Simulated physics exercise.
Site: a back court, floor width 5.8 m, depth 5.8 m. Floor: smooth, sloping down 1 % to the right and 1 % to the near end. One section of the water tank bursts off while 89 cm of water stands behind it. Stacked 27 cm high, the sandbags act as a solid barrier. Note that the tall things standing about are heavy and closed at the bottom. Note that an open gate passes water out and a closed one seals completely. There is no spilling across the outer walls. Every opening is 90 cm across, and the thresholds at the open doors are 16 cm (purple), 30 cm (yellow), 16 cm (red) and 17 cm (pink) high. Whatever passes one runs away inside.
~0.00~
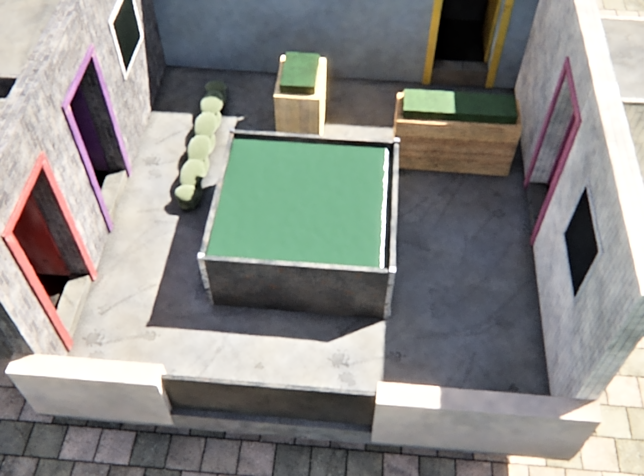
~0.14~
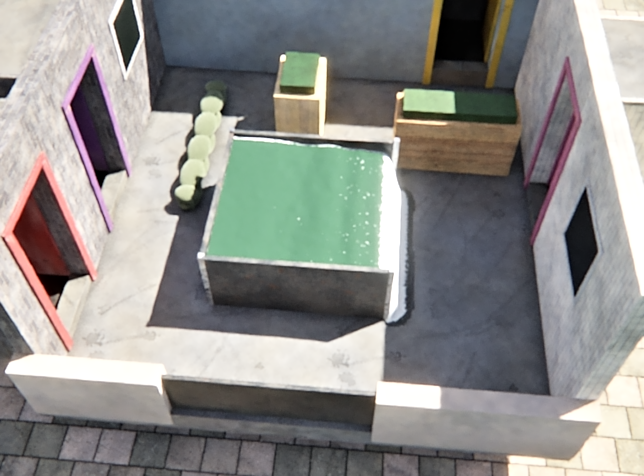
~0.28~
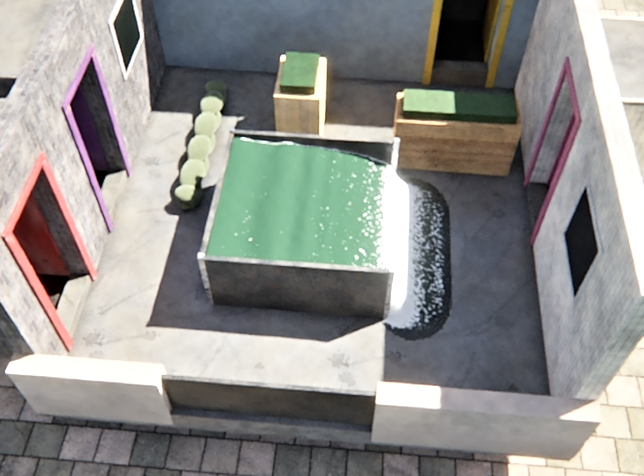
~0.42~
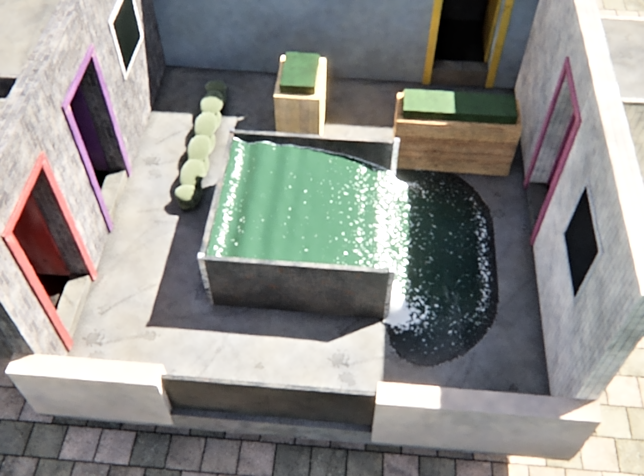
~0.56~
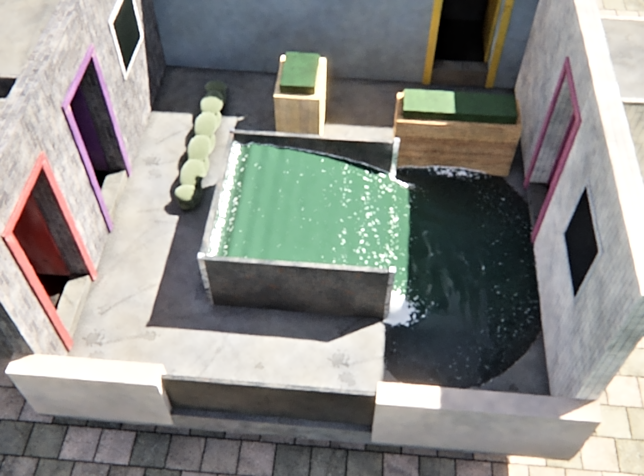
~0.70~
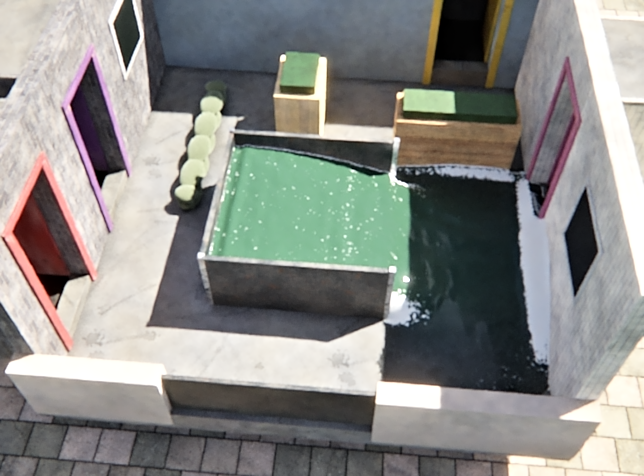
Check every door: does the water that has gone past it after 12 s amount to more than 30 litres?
Purple door: It does not. Yellow door: It does not. Red door: It does. Pink door: It does.
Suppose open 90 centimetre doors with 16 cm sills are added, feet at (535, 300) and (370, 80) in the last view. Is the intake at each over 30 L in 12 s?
The first doorway goes beyond and the second stays inside.
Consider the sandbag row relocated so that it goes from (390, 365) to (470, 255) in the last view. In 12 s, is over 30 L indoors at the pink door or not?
Against that limit the pink door lands on the high side.
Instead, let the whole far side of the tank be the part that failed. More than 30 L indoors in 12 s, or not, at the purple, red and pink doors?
The purple door comes out less than that, the red door less than that and the pink door less than that.
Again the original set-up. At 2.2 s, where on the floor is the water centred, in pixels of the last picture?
About (418, 264).
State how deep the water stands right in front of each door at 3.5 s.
You'd see purple at 0 cm, yellow at 13 cm, red at 30 cm and pink at 27 cm.
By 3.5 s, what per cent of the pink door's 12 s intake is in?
Some 95 in a hundred.
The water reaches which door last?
That would be the purple door.
After 1.4 s water covers 30 % of the floor and is deepest (62 cm) near (539, 412); purple door not reached, yellow door not reached, red door not reached, pink door 54 cm at the sill, 137 L in.
After 2.2 s water covers 40 % of the floor and is deepest (59 cm) near (541, 427); purple door not reached, yellow door 16 cm at the sill, 0 L in, red door not reached, pink door 47 cm at the sill, 355 L in.
After 3.5 s water covers 70 % of the floor and is deepest (38 cm) near (76, 331); purple door not reached, yellow door 13 cm at the sill, 0 L in, red door 30 cm at the sill, 21 L in, pink door 27 cm at the sill, 510 L in.
After 7.0 s water covers 95 % of the floor and is deepest (22 cm) near (58, 384); purple door 6 cm at the sill, 0 L in, yellow door 5 cm at the sill, 0 L in, red door 18 cm at the sill, 184 L in, pink door 13 cm at the sill, 539 L in.
After 12.0 s water covers 95 % of the floor and is deepest (22 cm) near (505, 89); purple door 12 cm at the sill, 0 L in, yellow door 19 cm at the sill, 0 L in, red door 9 cm at the sill, 187 L in, pink door 15 cm at the sill, 539 L in.
